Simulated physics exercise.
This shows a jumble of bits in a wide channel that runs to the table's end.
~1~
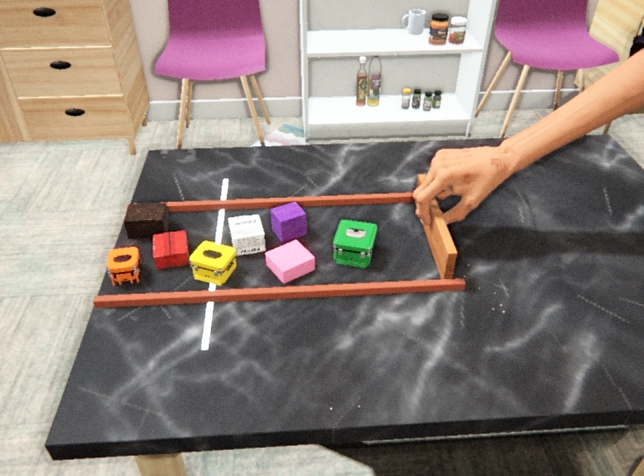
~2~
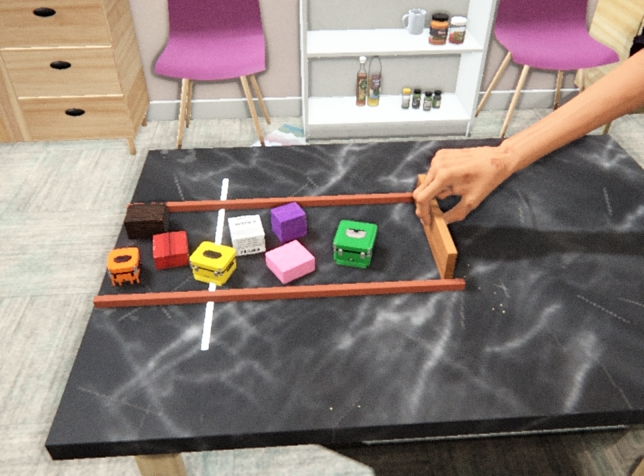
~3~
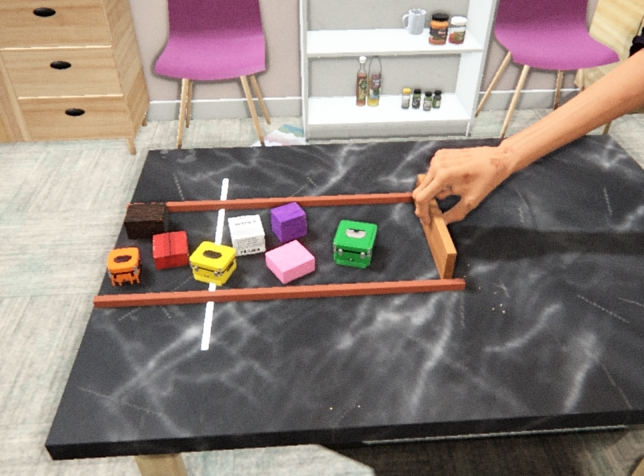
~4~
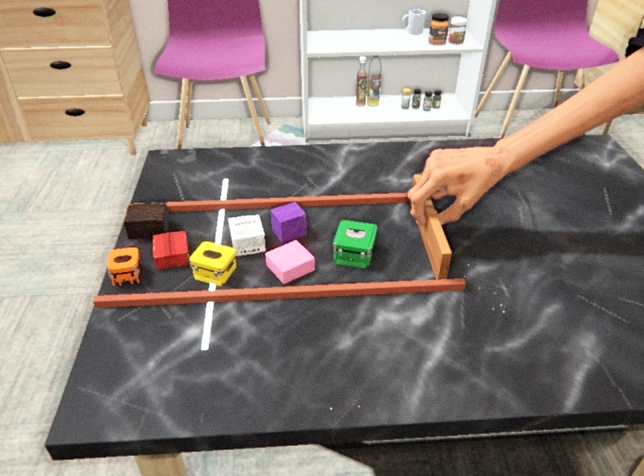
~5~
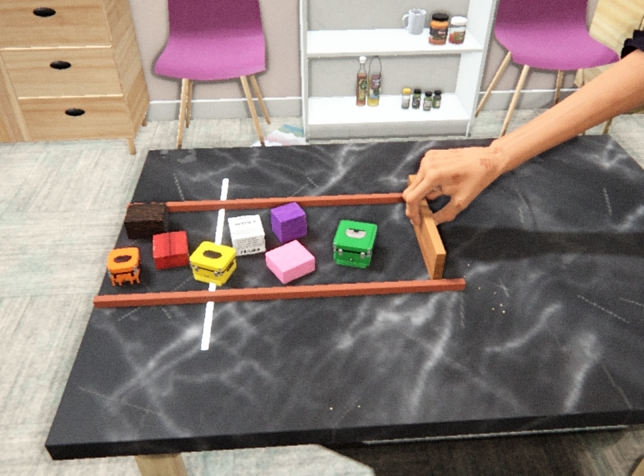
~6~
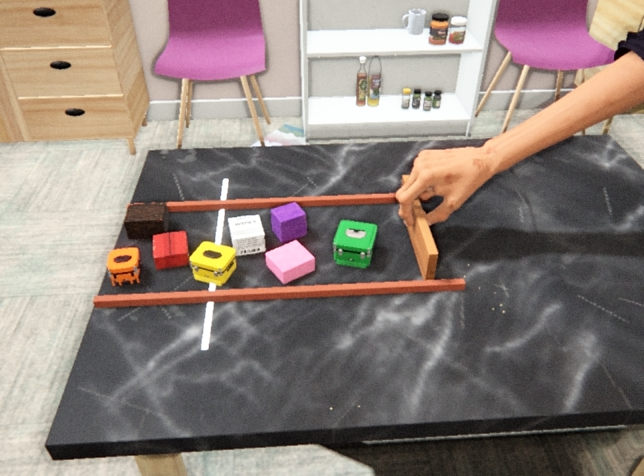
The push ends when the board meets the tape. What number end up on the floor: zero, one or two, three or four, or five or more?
Here the number that fall off is one or two.
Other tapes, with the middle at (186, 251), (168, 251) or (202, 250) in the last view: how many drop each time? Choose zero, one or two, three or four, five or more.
Taking them in turn, three or four; three to four; just one or two.
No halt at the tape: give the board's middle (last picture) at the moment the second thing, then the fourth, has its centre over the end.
About (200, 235), then (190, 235).
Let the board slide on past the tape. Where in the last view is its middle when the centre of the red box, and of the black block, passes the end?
For the red box at (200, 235), for the black block at (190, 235).
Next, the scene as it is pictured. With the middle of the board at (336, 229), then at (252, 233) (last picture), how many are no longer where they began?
The counts are 2 and 7.
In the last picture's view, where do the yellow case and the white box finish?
Near (117, 271) and (170, 233).
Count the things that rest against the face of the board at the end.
2 of them.
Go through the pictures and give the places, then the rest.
Orange case (125, 267); black block (147, 220); red box (171, 250); board (434, 225); tape (217, 249), in the first picture.
Black block (147, 221); purple block (289, 223), in the second picture.
Red box (171, 250); board (433, 225), in the third picture.
Orange case (125, 267); pink block (290, 262), in the fourth picture.
Black block (147, 221); green case (355, 243), in the fifth picture.
Orange case (125, 267); black block (147, 221); red box (171, 250); board (417, 226); tape (217, 249), in the sixth picture.
A little later, none off yet; orange case at rest near (125, 267); black block at rest near (147, 221); red box at rest near (171, 250).
When it is over, the number that fall off is one or two; down, orange case.
